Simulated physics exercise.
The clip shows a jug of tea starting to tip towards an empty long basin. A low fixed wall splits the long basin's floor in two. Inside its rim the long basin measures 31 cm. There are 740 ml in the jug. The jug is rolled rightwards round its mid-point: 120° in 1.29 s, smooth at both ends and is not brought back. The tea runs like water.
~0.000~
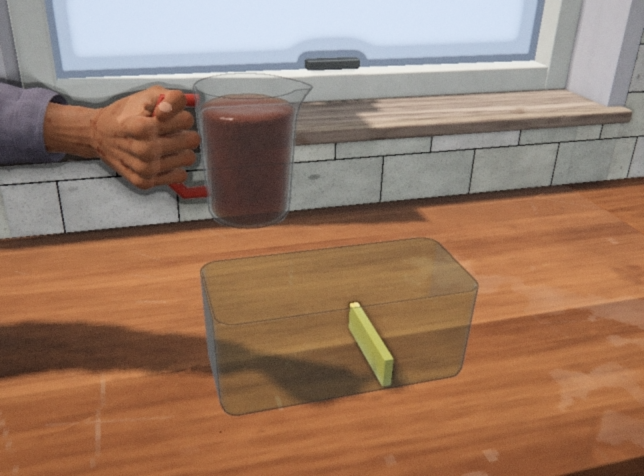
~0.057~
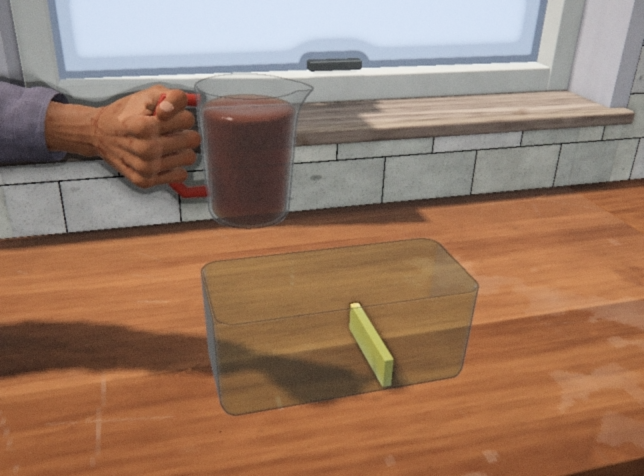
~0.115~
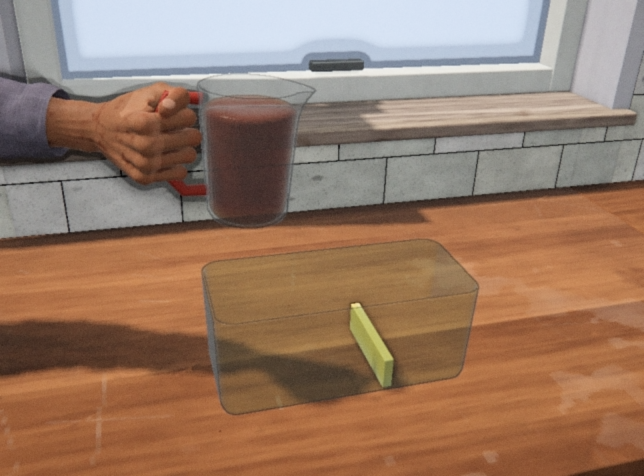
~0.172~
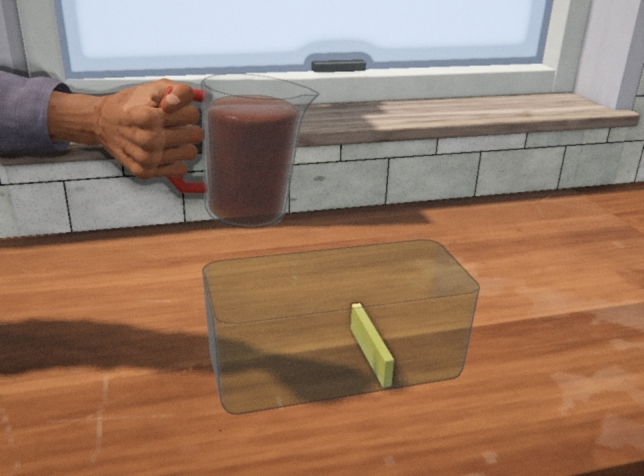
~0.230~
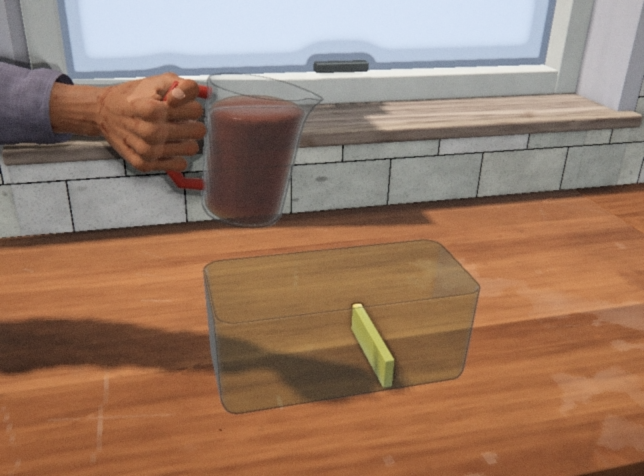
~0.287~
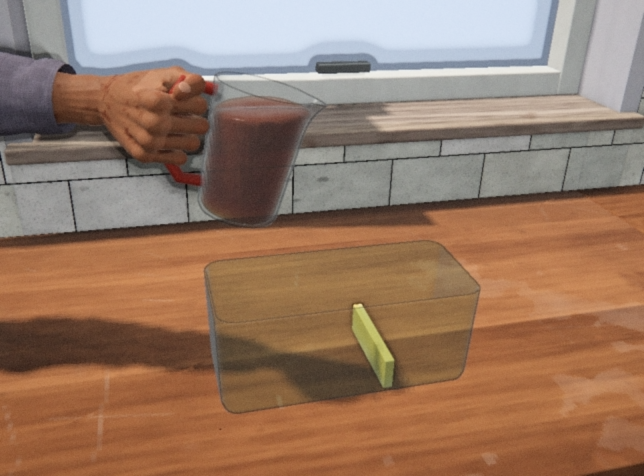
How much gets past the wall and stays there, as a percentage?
About 52 per cent.
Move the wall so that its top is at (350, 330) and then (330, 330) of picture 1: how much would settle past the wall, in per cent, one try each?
In turn about 75 and 90 per cent.
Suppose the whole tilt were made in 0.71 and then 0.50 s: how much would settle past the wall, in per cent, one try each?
In turn about 25 and 20 per cent.
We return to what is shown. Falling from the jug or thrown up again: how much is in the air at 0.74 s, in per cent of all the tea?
Near 18 in a hundred.
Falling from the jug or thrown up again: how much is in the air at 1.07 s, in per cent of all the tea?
Some 20 per cent.
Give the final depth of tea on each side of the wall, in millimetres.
Left about 14 mm, right about 30 mm.
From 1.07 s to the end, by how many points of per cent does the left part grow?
Some 26 per cent.
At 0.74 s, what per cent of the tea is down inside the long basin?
Near 6 in a hundred.
Then, 0.74 s in, the tilt is 73° and 77 per cent is still to pour, 0 is left of the wall and 5 right of it.
Then, 1.07 s in, the tilt is 112° and 16 per cent is still to pour, 20 is left of the wall and 44 right of it.
Then, 1.41 s in, the tilt is 120° and 0 per cent is still to pour, 47 is left of the wall and 51 right of it.
Then, 1.79 s in, the tilt is 120° and 0 per cent is still to pour, 47 is left of the wall and 52 right of it.
Finally, 47 per cent lies left of the wall, 52 right of it and 1 outside.
